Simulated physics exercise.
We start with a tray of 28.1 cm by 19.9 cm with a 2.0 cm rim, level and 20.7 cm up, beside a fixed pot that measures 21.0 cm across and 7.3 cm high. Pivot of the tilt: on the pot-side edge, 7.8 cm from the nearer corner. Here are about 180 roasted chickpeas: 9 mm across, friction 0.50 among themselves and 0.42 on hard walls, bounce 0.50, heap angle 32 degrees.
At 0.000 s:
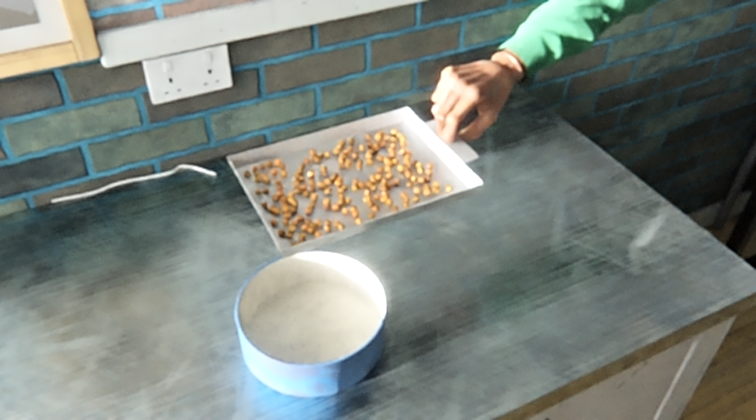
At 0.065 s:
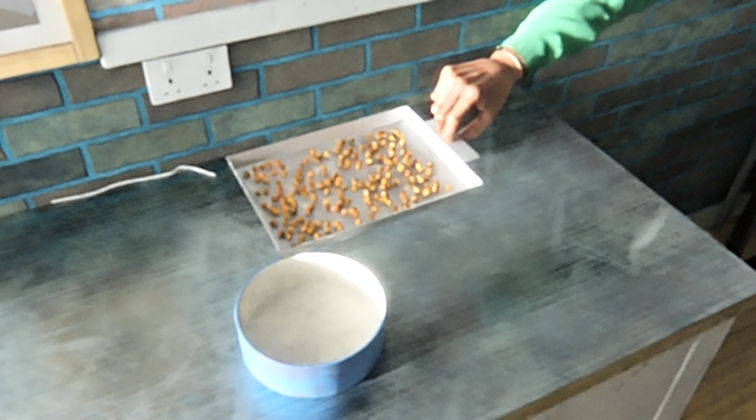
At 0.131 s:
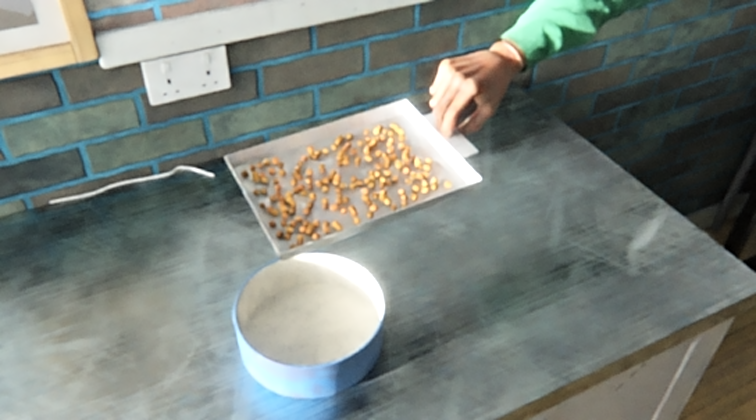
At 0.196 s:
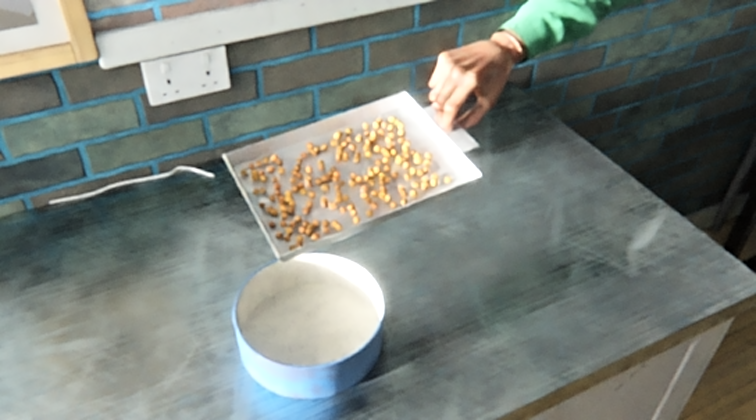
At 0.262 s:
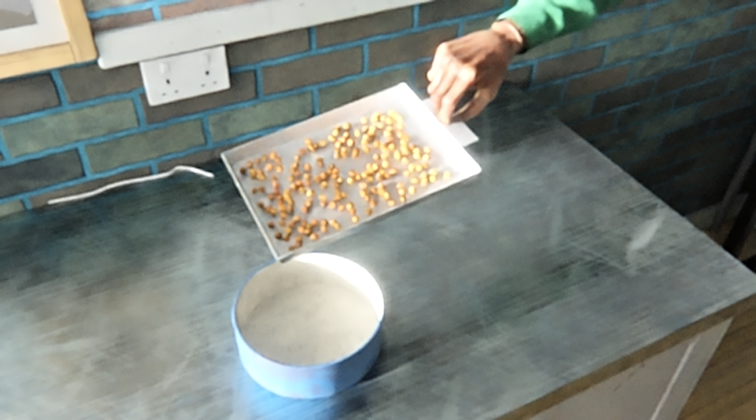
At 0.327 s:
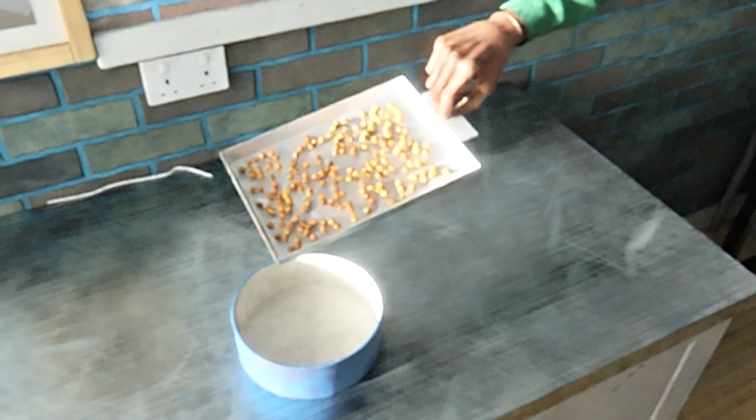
White tray of roasted chickpeas tilting gradually toward a blue pot on a dark worktop, a green-sleeved hand gripping its far end.
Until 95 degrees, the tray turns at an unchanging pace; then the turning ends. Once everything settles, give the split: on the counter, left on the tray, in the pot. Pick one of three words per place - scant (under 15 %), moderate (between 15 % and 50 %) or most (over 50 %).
My call is counter: Scant, tray: Scant, pot: Most.
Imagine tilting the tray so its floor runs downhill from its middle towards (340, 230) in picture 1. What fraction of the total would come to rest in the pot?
Roughly 95 per cent.
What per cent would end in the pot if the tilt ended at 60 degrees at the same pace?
It would land at about 0 percent.
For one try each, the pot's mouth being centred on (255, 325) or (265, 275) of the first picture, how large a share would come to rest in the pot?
About 100 and 45 per cent.
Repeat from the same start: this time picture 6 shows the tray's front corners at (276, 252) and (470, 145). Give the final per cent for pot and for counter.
Per cent by place - pot 35, counter 65.
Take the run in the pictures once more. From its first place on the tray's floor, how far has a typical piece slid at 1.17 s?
Displacement on the tray: Roughly 8 cm.
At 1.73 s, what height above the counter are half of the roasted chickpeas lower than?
I'd say near 24 cm.
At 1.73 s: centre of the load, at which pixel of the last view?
Around (294, 220).
After 1.17 s, tilt 51 degrees; the tray holds 100 %, the pot 0 %.
After 1.73 s, tilt 76 degrees; the tray holds 100 %, the pot 0 %.
After 2.35 s, tilt 95 degrees; the tray holds 5 %, the pot 75 %.
At rest (3.1 s), counter 5 %, tray 0 %, pot 95 %.
